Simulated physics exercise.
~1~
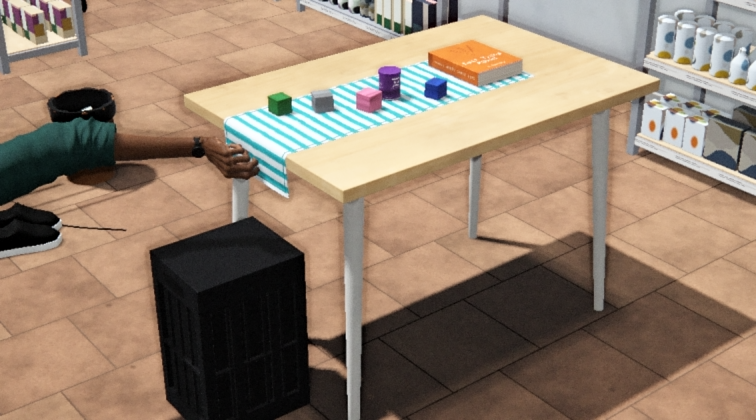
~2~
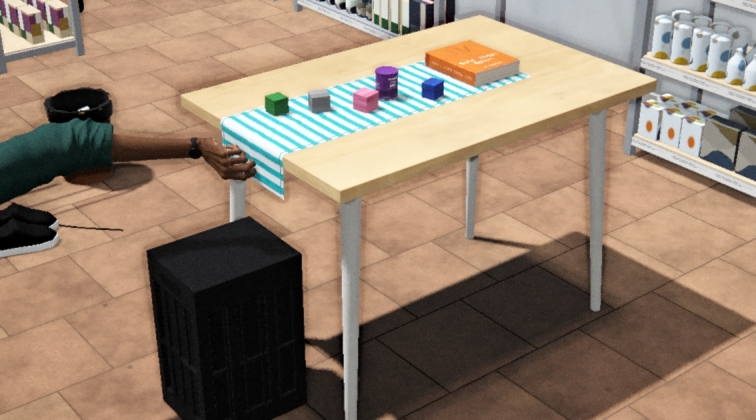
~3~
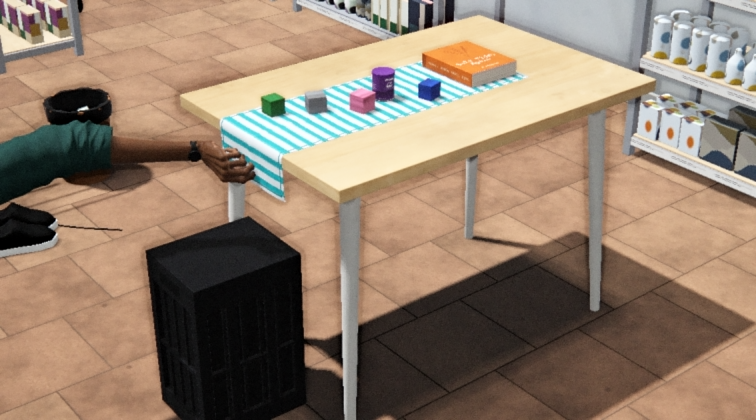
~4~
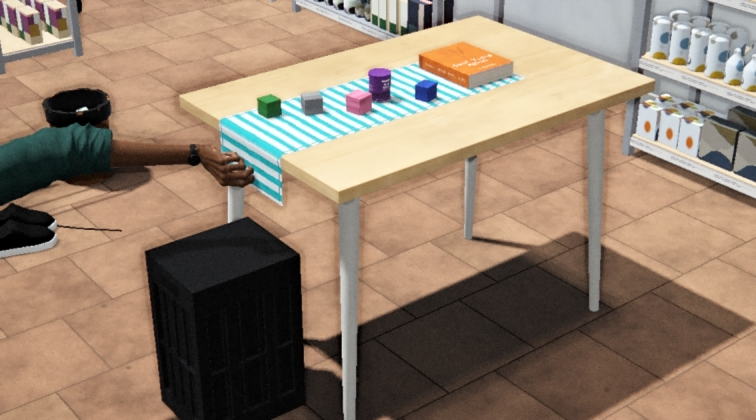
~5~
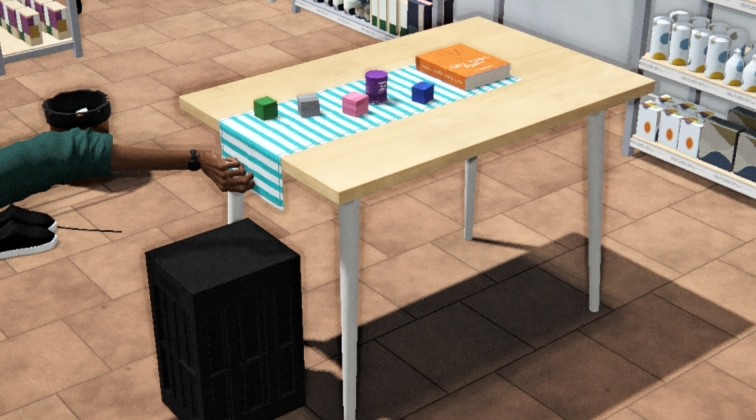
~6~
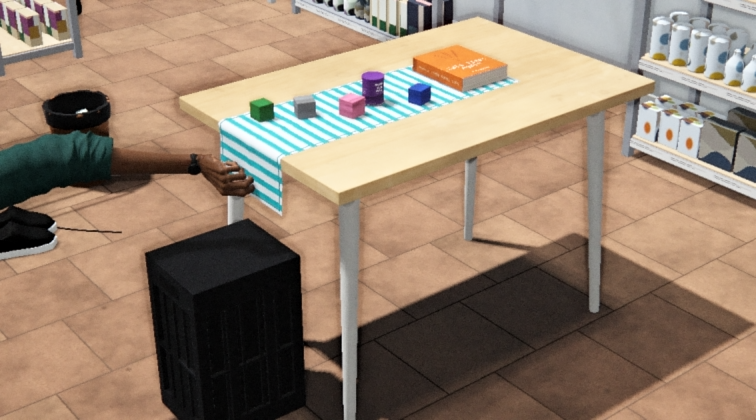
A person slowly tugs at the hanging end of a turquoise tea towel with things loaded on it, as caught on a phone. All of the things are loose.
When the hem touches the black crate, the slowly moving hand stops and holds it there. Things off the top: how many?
One.
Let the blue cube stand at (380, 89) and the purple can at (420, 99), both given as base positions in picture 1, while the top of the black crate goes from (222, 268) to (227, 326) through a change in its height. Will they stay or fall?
Result: Blue cube still there, purple can still there.
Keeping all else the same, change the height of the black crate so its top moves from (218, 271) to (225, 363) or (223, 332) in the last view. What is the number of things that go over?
4 and 3.
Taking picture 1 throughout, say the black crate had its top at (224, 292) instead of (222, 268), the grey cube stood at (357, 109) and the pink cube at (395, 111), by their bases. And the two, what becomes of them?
Observed: Grey cube remains seated; pink cube remains seated.
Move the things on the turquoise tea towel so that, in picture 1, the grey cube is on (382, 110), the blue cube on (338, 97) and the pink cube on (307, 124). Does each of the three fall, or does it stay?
Here's the result: The grey cube remains in place, the blue cube remains in place and the pink cube leaves the top.
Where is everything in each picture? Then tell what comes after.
Hem (288, 198); green cube (280, 96); grey cube (322, 93); pink cube (369, 92); purple can (390, 70); blue cube (436, 81); top of the crate (222, 268), in the first picture.
Hem (283, 199); green cube (276, 96), in the second picture.
Hem (285, 202); grey cube (316, 94), in the third picture.
Hem (282, 206); pink cube (359, 94); top of the crate (218, 269), in the fourth picture.
Hem (284, 211); purple can (376, 74), in the fifth picture.
Hem (282, 216); green cube (261, 102); grey cube (304, 99); pink cube (352, 97); purple can (373, 75); blue cube (420, 87), in the sixth picture.
A little later, hem on the crate; green cube gone.
When it is over, hem on the crate; green cube gone. The table loses one.
